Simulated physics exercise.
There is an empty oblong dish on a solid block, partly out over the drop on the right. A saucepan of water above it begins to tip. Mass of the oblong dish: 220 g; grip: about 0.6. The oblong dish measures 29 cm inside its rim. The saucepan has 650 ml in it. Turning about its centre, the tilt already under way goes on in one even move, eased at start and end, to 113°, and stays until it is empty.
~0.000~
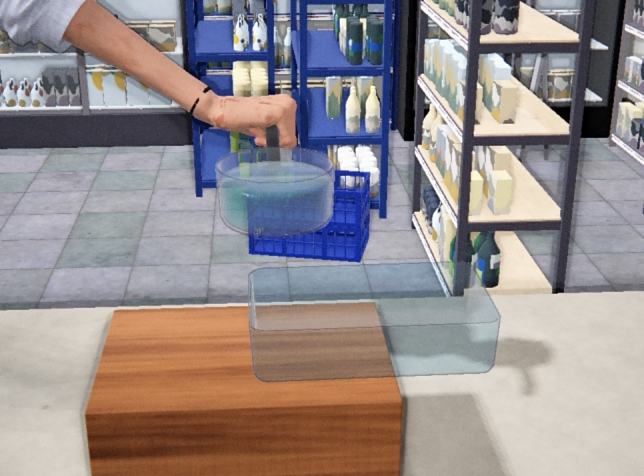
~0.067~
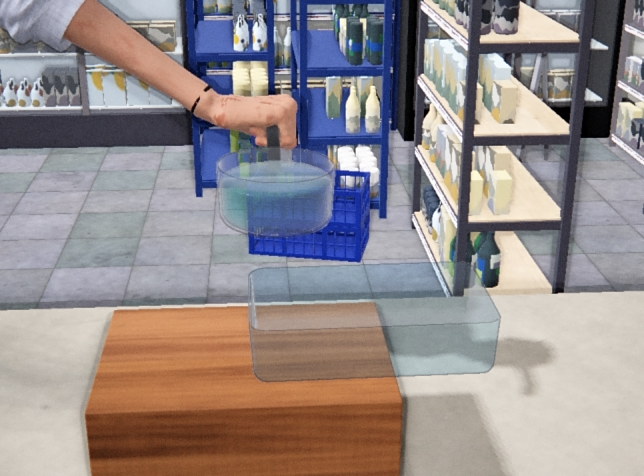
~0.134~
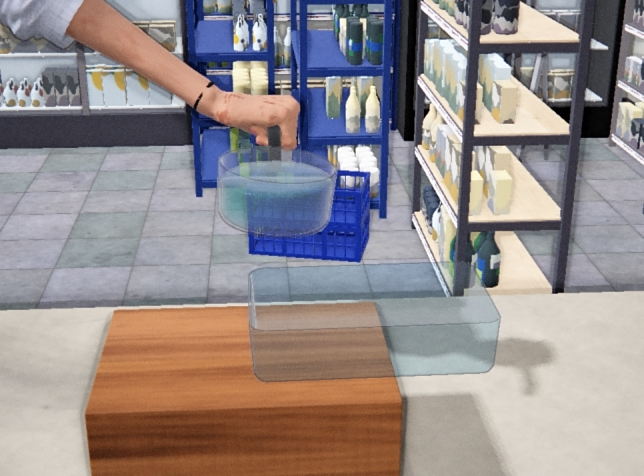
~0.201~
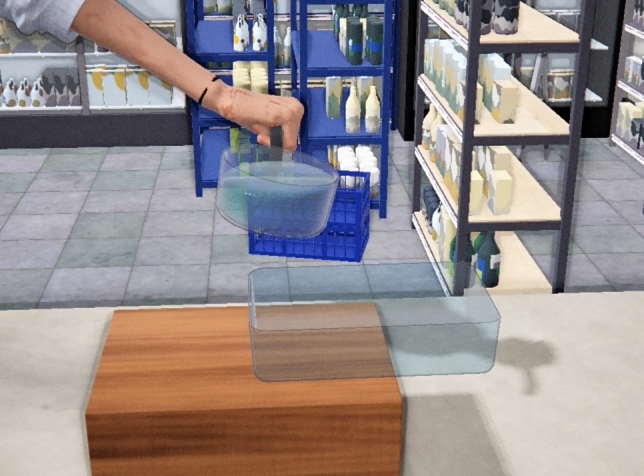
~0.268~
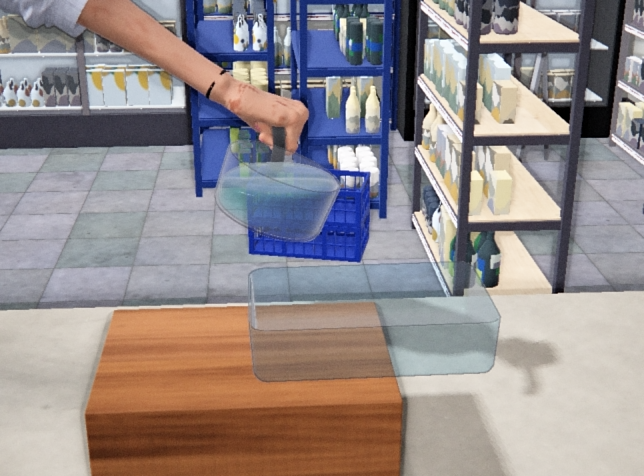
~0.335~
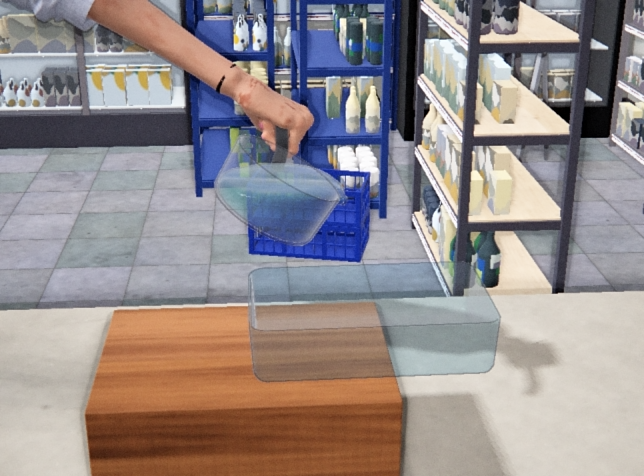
In a shop with a grey tiled floor, seen from slightly above across a pale counter, blue and dark shelves of bottles and cartons stand behind a blue crate. A clear, empty oblong dish sits partly on a brown wooden block, its right part jutting past the edge, below a transparent pan of bluish water. A hand reaching from the upper left holds the pan nearly level, then tilts it steadily down to the right, while the camera stays still.
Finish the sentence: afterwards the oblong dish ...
... has toppled.
Then, 0.67 s in, the tilt is 90° and 24 per cent is still to pour; the oblong dish lies level with 40 per cent in it.
Then, 0.92 s in, the tilt is 113° and 2 per cent is still to pour; the oblong dish leans 9° with 91 per cent in it.
Then, 1.17 s in, the tilt is 113° and 0 per cent is still to pour; the oblong dish leans 26° with 97 per cent in it.
Then, 1.45 s in, the tilt is 113° and 0 per cent is still to pour; the oblong dish leans 96° with 2 per cent in it.
Finally, the oblong dish leans 86° with 0 per cent in it.
